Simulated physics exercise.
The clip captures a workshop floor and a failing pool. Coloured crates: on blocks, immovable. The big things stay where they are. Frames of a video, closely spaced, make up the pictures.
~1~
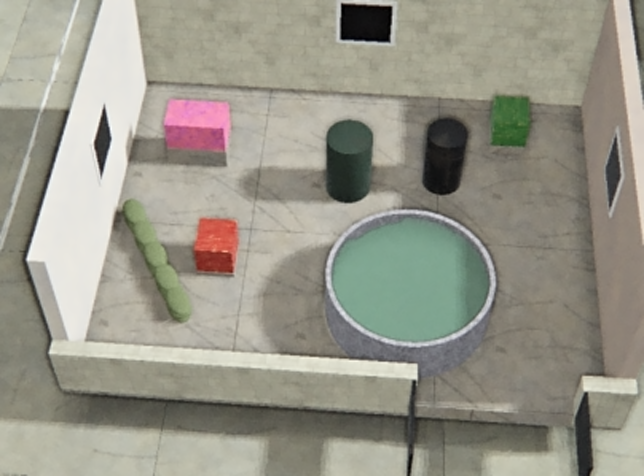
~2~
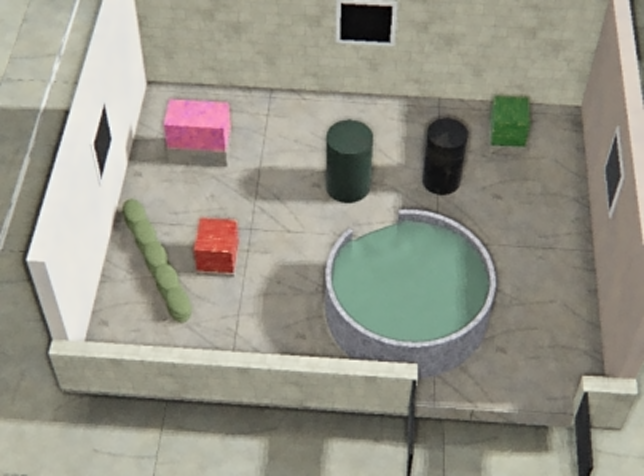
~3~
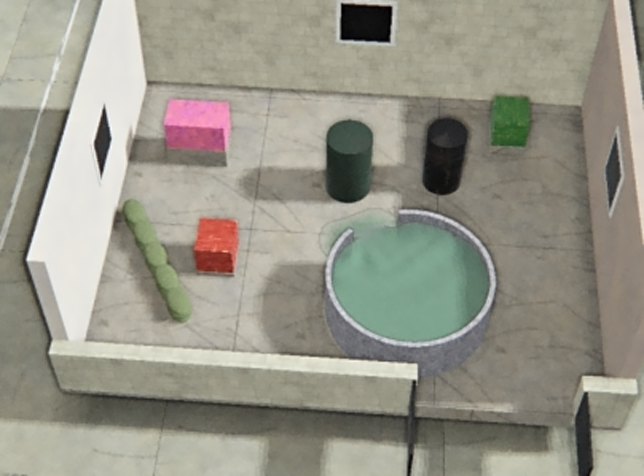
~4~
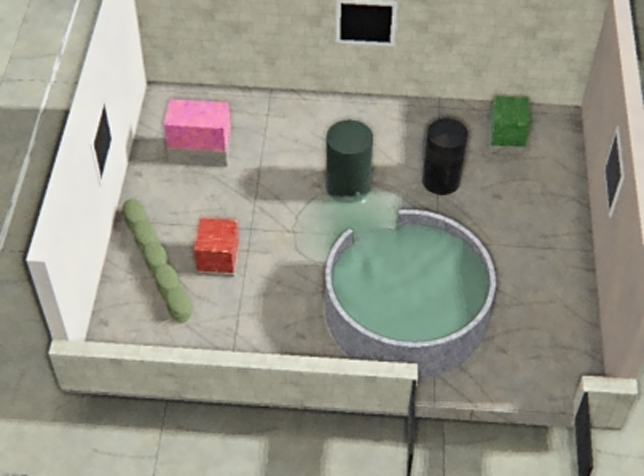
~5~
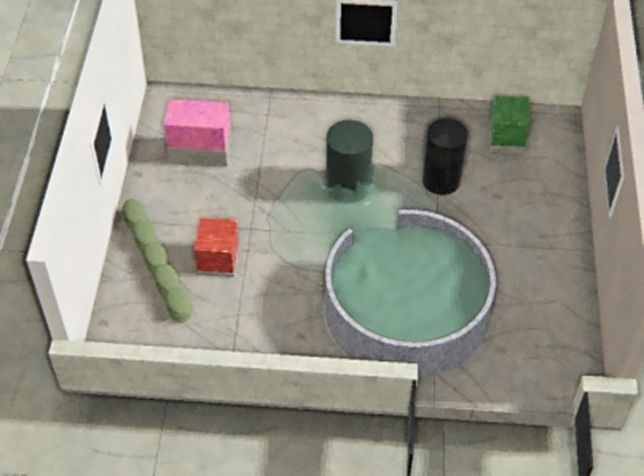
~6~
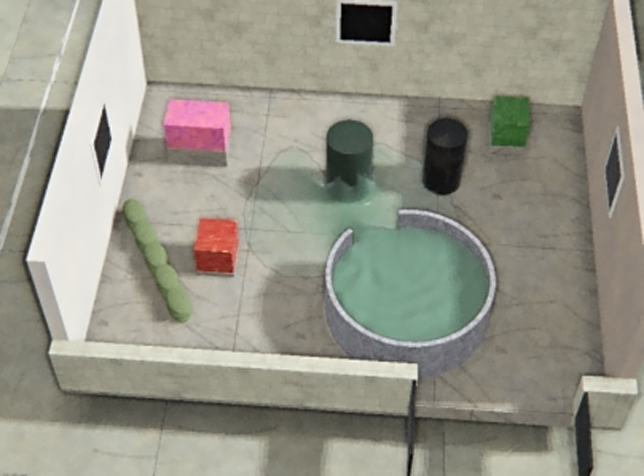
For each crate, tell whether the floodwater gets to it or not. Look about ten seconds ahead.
In order: The green crate stays above the water, the red crate is not above the water, the pink crate stays above the water.
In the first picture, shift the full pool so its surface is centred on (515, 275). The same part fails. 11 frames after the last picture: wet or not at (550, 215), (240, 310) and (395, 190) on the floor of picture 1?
As listed: Free of water, dry, wet.
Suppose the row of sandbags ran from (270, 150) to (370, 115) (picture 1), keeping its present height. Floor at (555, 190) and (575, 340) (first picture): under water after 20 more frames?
Result, in order - still bone dry, then still bone dry.
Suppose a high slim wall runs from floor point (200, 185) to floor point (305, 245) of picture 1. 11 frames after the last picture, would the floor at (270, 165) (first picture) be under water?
My call: Soaked.
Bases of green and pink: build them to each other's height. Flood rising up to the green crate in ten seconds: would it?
The green one stays out of it.
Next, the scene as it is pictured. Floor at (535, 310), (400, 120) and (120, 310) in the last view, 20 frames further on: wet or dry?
Result by point, in sequence: Unwetted, then waterlogged, then waterlogged.
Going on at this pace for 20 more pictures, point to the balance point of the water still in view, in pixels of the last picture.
Somewhere near (342, 227).
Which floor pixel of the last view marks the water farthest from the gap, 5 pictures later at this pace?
(207, 88).
A moment on, water covers 30 % of the floor; the green crate not reached, the red crate water round its plinth, the pink crate water round its plinth.
Next, water covers 45 % of the floor; the green crate water round its plinth, the red crate water round its plinth, the pink crate water round its plinth.
Then, water covers 55 % of the floor; the green crate water round its plinth, the red crate water round its plinth, the pink crate water round its plinth.
Later, water covers 80 % of the floor; the green crate water round its plinth, the red crate water round its plinth, the pink crate water round its plinth.
In the end, water covers 100 % of the floor; the green crate stayed above the water, the red crate was topped, the pink crate stayed above the water.
